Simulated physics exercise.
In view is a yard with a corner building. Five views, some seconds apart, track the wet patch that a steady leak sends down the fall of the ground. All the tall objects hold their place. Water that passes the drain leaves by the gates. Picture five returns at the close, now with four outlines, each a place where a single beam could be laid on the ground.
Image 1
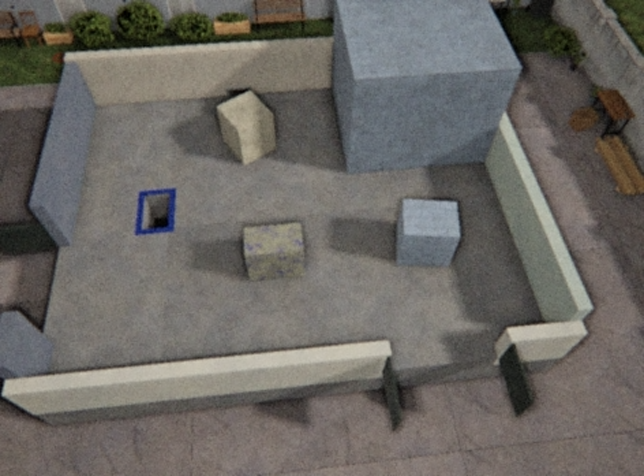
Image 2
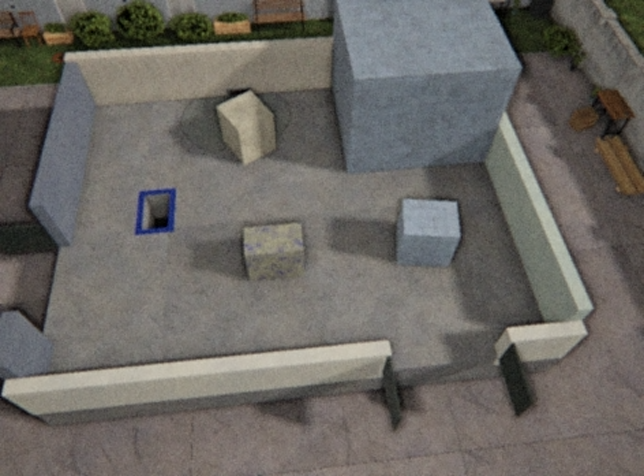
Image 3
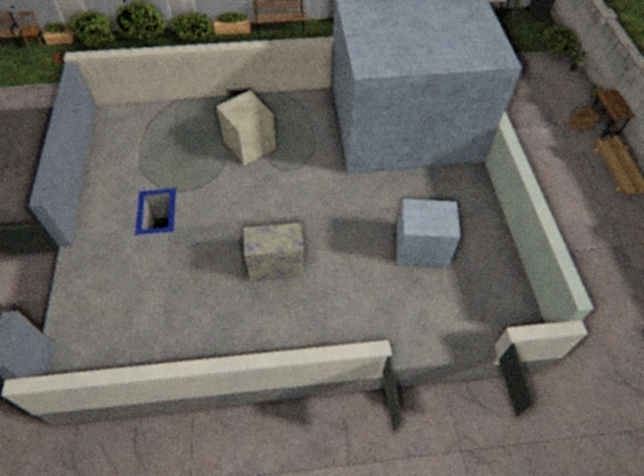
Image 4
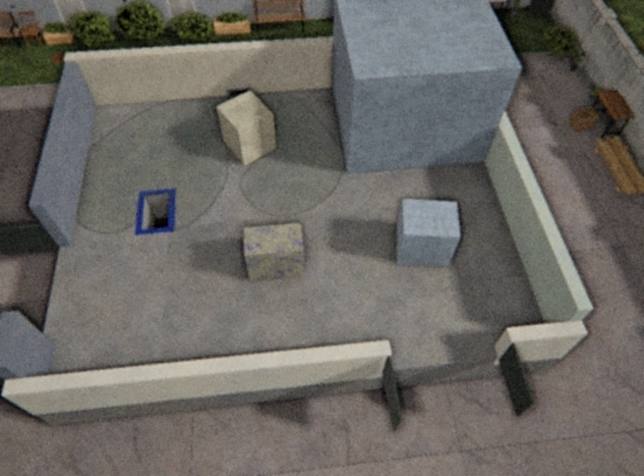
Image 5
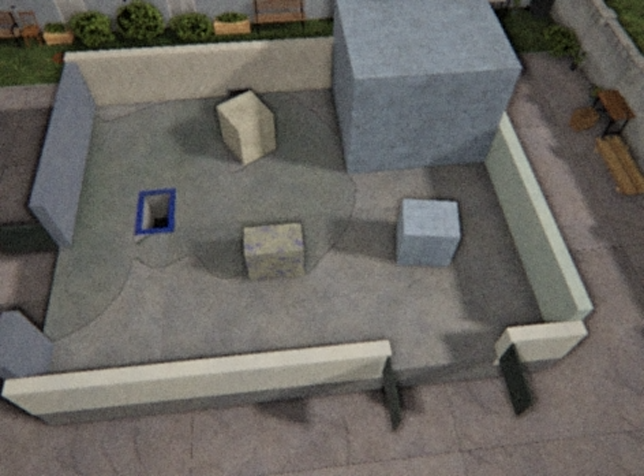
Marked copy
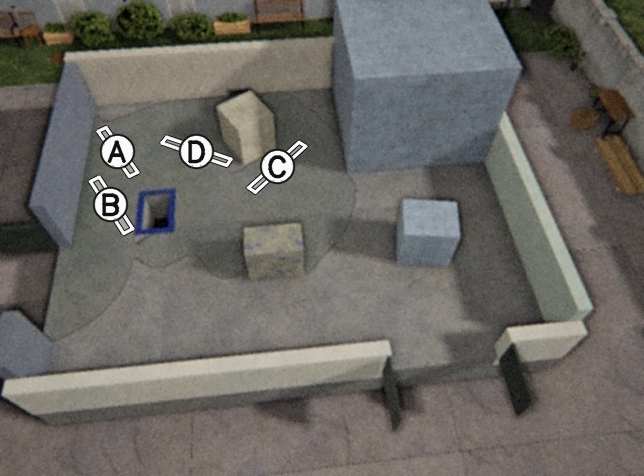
A large blue-grey block of a building fills the back right corner of a low-walled yard, seen from high above by a still camera. A cream angular block stands near the back wall, a mottled block and a pale blue one sit nearer the middle and right, and a blue-rimmed drain pit lies at left. A thin, dark sheet of water spreads from the back across the floor, rounding the cream block, reaching the pit and widening toward the front left.
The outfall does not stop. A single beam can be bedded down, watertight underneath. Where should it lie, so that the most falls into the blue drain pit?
Position B.
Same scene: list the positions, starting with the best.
The order is B, A, C, D.
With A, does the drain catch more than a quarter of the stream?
Yes, it does.
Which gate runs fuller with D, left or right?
More leaves on the left.
On the marked copy, A from (102, 129) to (133, 174); B from (94, 179) to (128, 231); C from (251, 189) to (302, 144); D from (164, 140) to (228, 162).
Choosing A, about 38 % of the stream goes into the blue drain pit, about 59 % out by the gates.
Choosing B, about 52 % of the stream goes into the blue drain pit, about 45 % out by the gates.
Choosing C, about 26 % of the stream goes into the blue drain pit, about 71 % out by the gates.
Choosing D, about 9 % of the stream goes into the blue drain pit, about 89 % out by the gates.
